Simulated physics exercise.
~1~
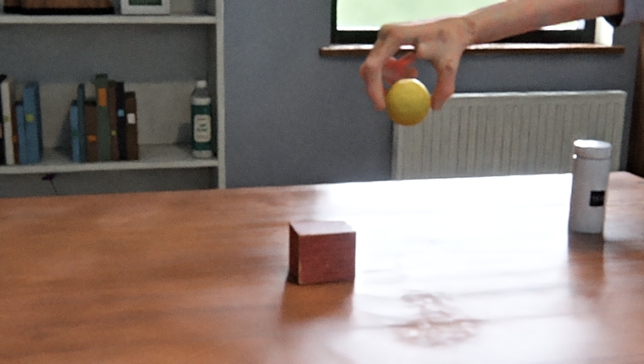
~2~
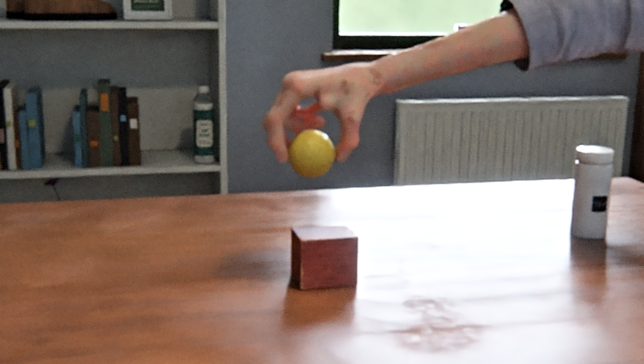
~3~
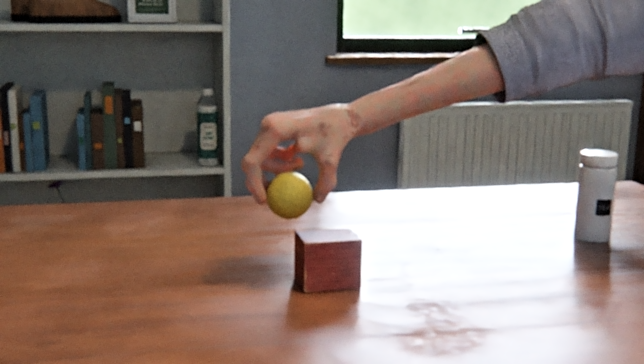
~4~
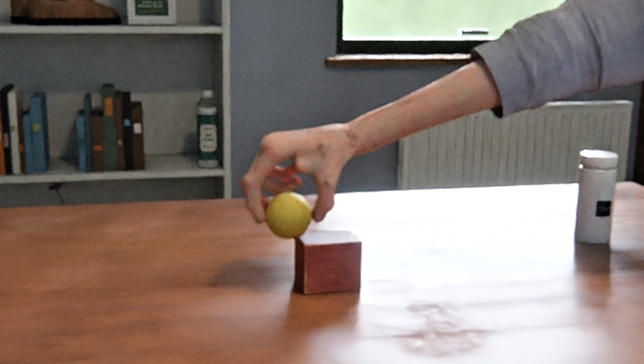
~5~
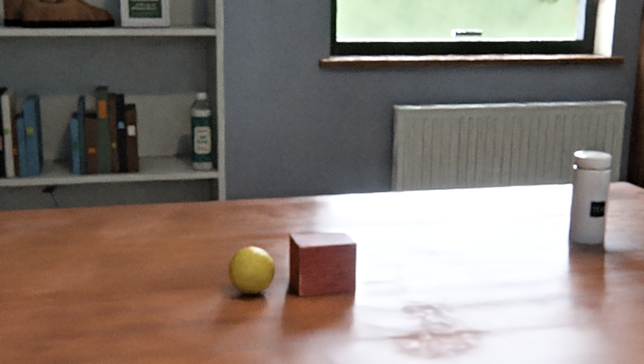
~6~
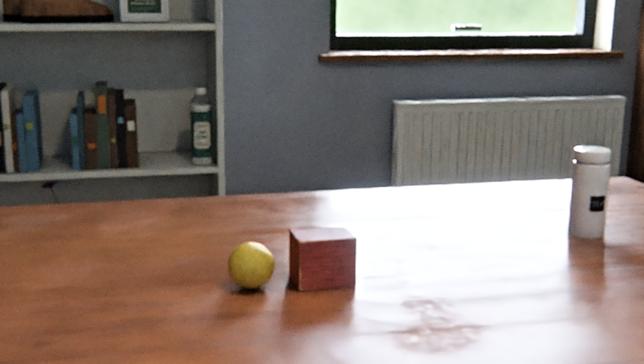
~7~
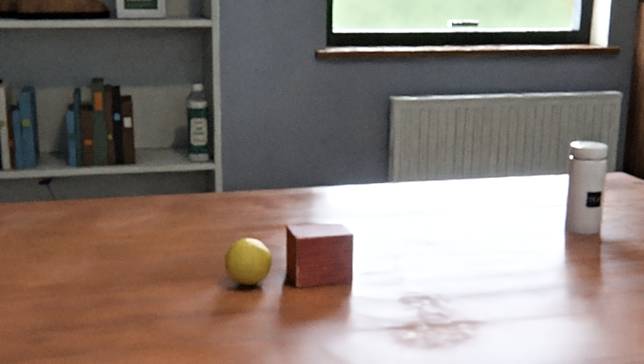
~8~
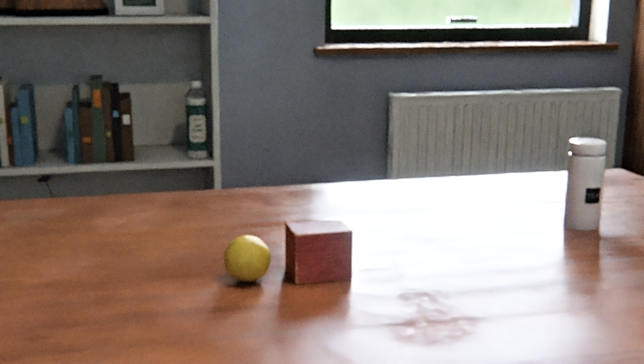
On a wooden table near a window, a hand lowered a yellow lemon leftward to the edge of a red block and let go, but it did not stay up and ended resting on the table just left of the block, near a white shaker.
